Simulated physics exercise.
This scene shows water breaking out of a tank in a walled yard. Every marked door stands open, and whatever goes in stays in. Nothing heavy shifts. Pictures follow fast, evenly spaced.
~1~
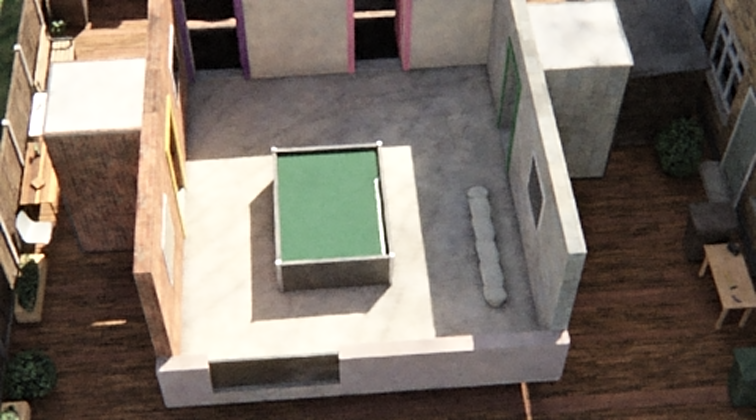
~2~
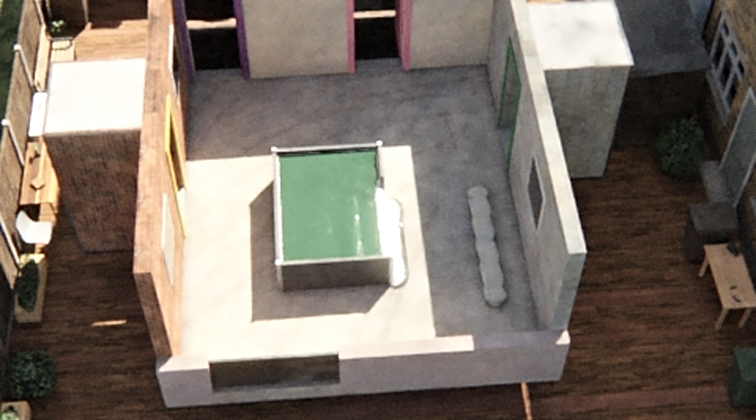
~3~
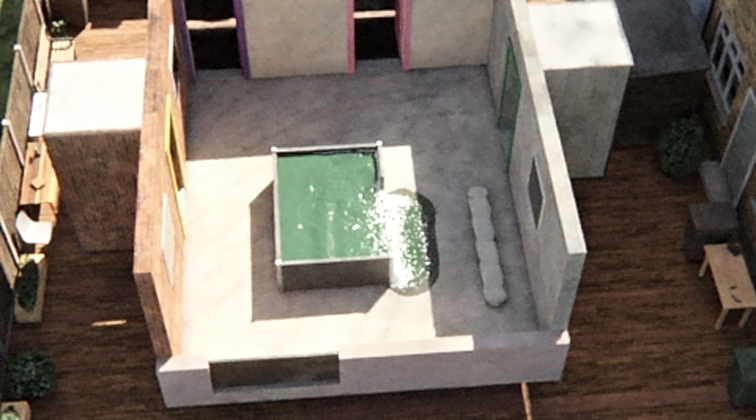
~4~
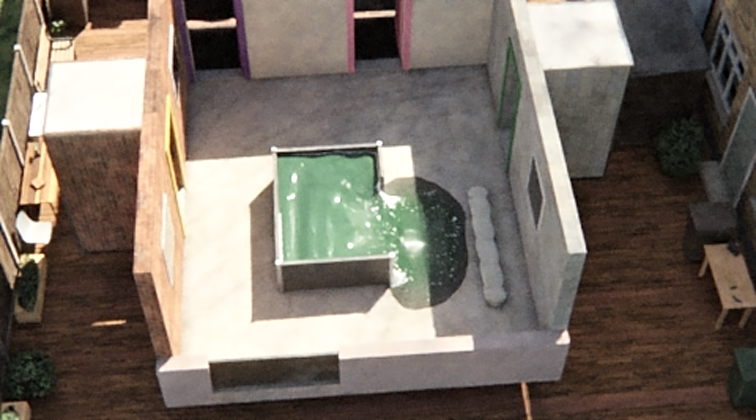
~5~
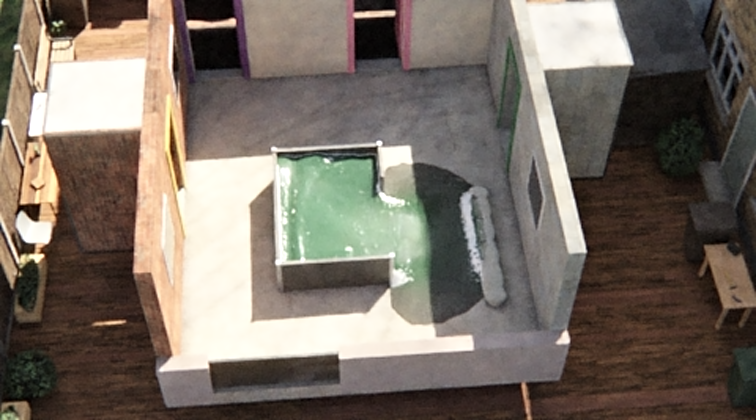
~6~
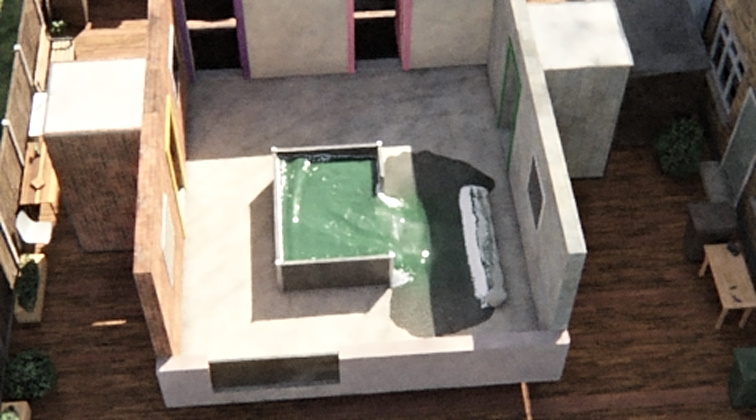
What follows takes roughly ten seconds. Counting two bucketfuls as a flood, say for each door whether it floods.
At the end, the green door tips over the cap there; the purple door tips over the cap there; the pink door tips over the cap there; the yellow door stays at or under the cap there.
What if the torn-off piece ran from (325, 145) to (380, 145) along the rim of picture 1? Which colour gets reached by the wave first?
First: The door marked pink.
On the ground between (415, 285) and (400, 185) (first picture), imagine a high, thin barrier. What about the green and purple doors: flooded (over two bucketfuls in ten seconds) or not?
With that in place the green door receives a smaller amount and the purple door receives a smaller amount.
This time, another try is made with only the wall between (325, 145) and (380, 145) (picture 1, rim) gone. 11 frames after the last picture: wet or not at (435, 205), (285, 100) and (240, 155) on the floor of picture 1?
Taking the points in order: Unwetted, swamped and unwetted.
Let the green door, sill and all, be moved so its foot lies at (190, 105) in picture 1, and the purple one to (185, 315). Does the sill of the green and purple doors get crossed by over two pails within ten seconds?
Green is flooded, purple is flooded.
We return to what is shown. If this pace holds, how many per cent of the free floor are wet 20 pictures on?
Estimate: Near 60 %.
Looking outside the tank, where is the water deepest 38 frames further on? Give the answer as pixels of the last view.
It will be deepest around (181, 382).
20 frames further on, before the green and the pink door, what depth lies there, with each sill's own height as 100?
In order: Roughly 150 % and 170 %.
A moment on, water covers 25 % of the floor; the green door under two buckets in, the purple door not reached, the pink door not reached, the yellow door not reached.
Next, water covers 35 % of the floor; the green door over two buckets in, the purple door not reached, the pink door not reached, the yellow door not reached.
Then, water covers 60 % of the floor; the green door over two buckets in, the purple door not reached, the pink door wet at the sill, nothing in, the yellow door not reached.
Later, water covers 85 % of the floor; the green door over two buckets in, the purple door wet at the sill, nothing in, the pink door over two buckets in, the yellow door wet at the sill, nothing in.
In the end, water covers 95 % of the floor; the green door over two buckets in, the purple door over two buckets in, the pink door over two buckets in, the yellow door wet at the sill, nothing in.
